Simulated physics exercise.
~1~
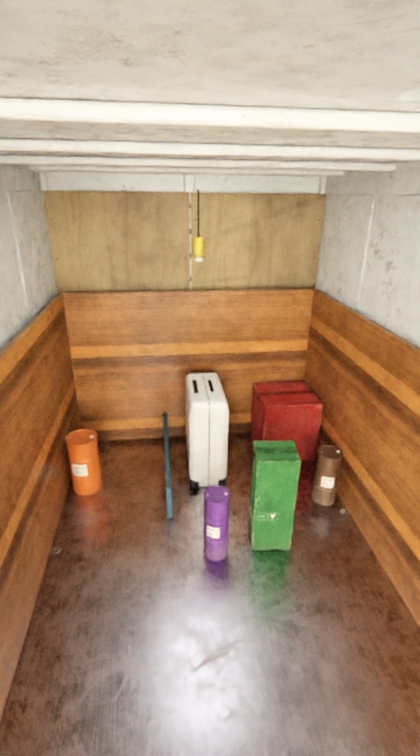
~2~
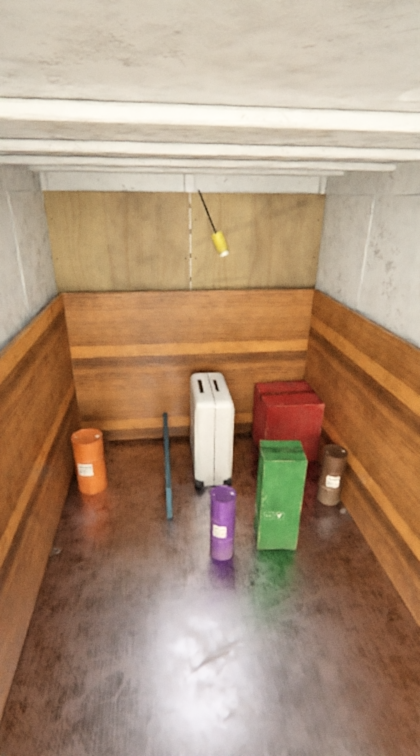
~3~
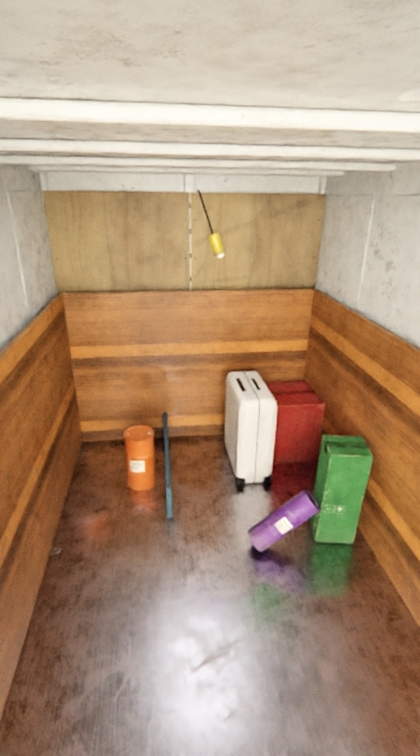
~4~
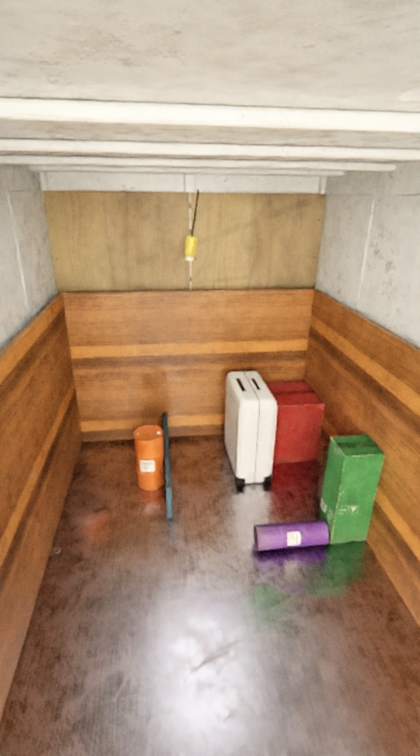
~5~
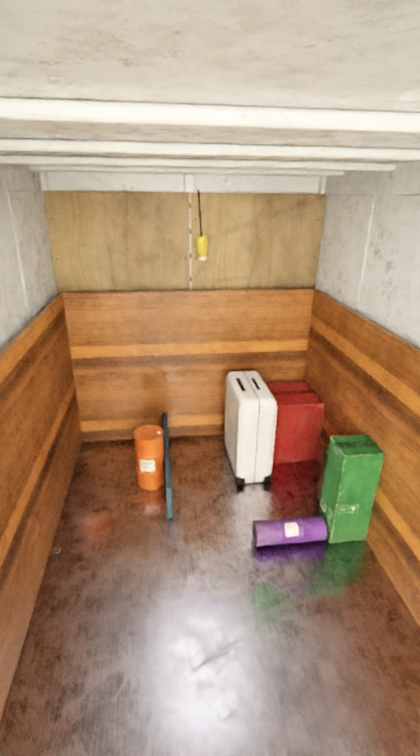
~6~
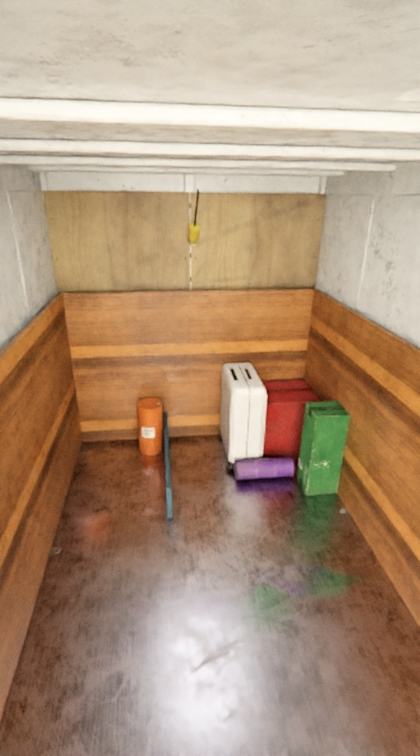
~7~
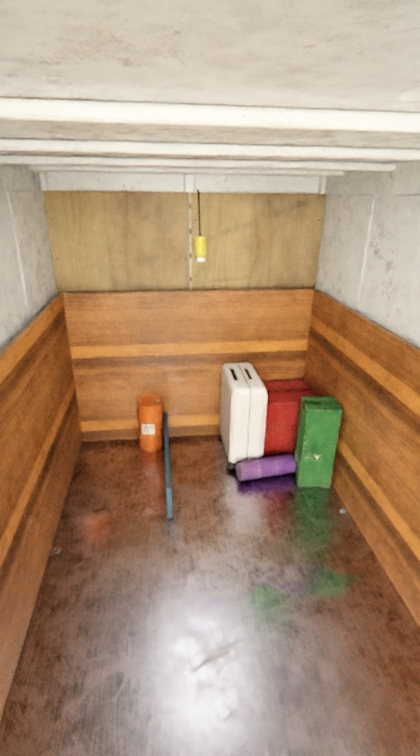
At first, an orange canister, a white case, a purple canister, a green box, a brown canister and a red box all stand in a wood-lined load bay, beneath a hanging yellow lamp. The lamp swings right and the loose things begin shifting the same way. The orange canister slides up near the low blue board, the white case moves in front of the red box, and the purple canister tips over onto its side, while the brown canister drops out of sight. After a pause, the load slides toward the front wall. Finally, the purple canister lies between the upright case and green box, and the red box has kept its place.
